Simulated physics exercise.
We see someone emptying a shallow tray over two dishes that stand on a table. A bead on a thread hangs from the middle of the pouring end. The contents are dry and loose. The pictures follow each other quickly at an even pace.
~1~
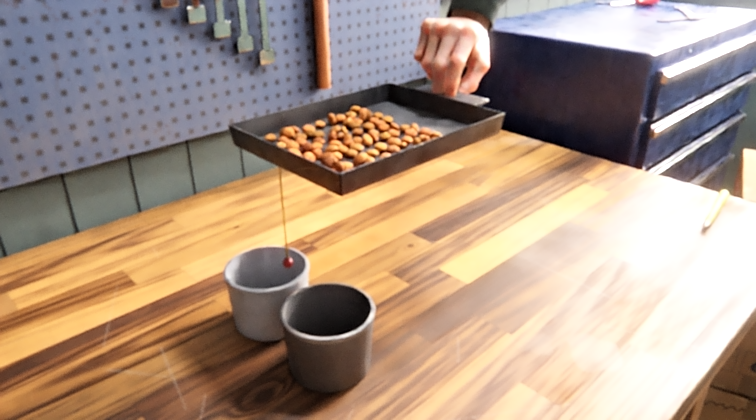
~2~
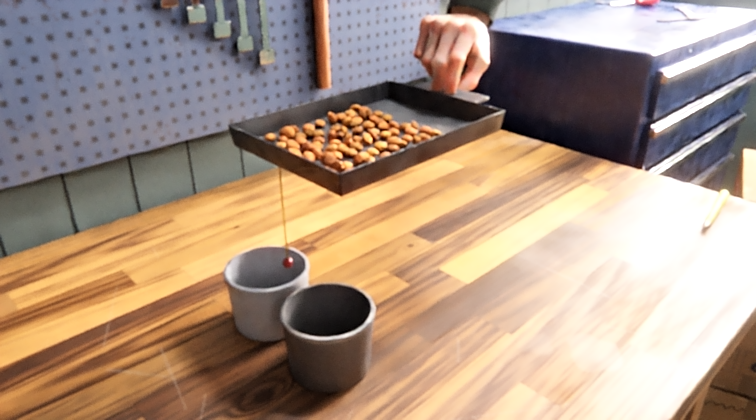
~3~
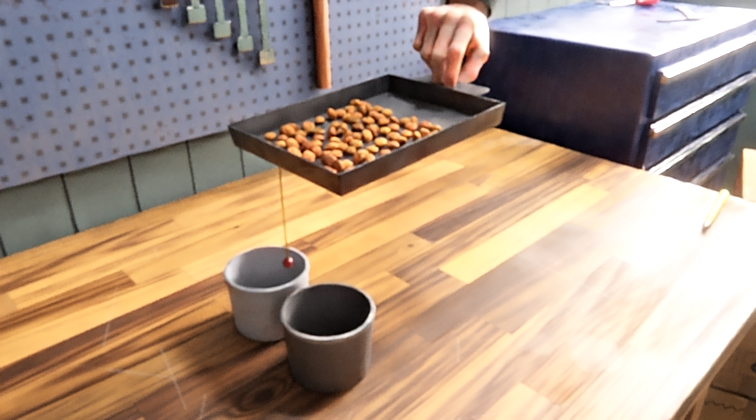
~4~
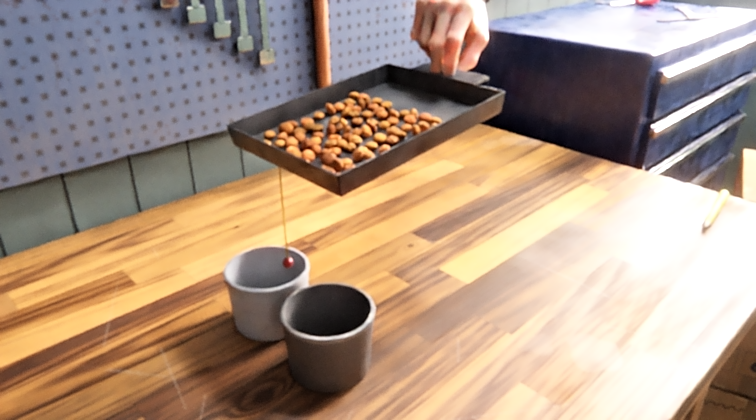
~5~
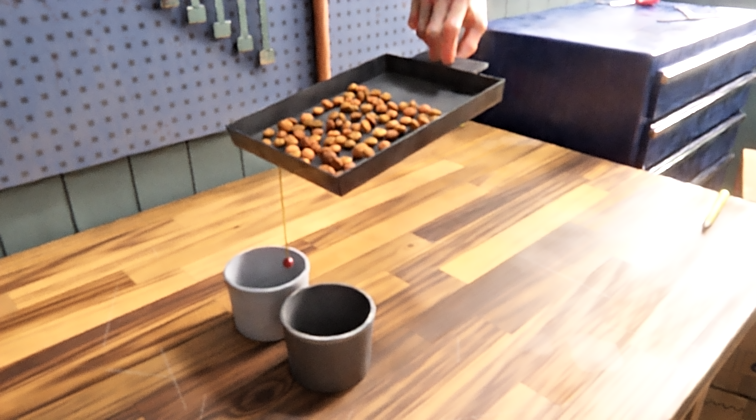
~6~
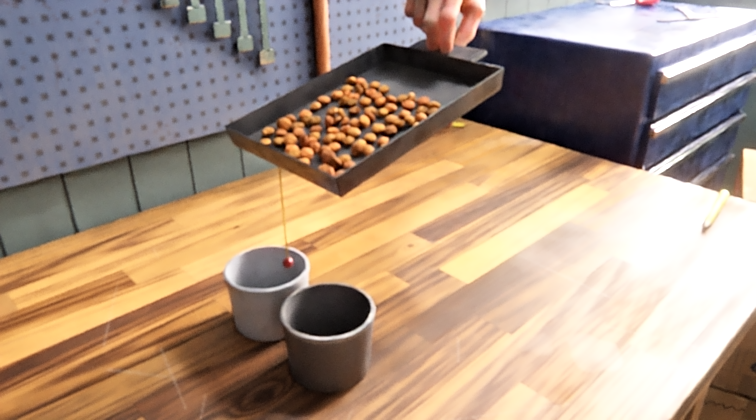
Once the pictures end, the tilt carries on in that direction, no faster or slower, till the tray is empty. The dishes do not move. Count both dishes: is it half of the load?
Together they catch less than half.
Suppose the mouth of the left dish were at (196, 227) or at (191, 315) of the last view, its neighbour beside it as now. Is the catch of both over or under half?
The first try: Not half. The second: Less than half.
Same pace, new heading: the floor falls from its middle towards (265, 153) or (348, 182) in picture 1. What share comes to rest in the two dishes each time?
In turn 30 and 90 in a hundred.
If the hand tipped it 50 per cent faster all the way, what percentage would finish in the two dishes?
It comes to 20 per cent or so.
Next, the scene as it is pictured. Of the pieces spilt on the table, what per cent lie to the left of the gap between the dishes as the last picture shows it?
It comes to 90 per cent or so.
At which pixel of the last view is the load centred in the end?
At about (256, 365).
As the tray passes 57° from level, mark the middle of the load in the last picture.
Around (297, 124).
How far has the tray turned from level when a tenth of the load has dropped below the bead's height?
Around 100° of tilt.
Just after the last frame, tray tipped steeply; every one on the tray.
A moment on, tray tipped right over; the larger part on the tray; just a few in the right dish; just a few outside both; roughly a quarter in the air.
Further on, tray tipped past a quarter turn; roughly a quarter in the right dish; about a tenth in the left dish; the larger part outside both.
When it is over, tray tipped past a quarter turn; roughly a quarter in the right dish; about a tenth in the left dish; the larger part outside both.
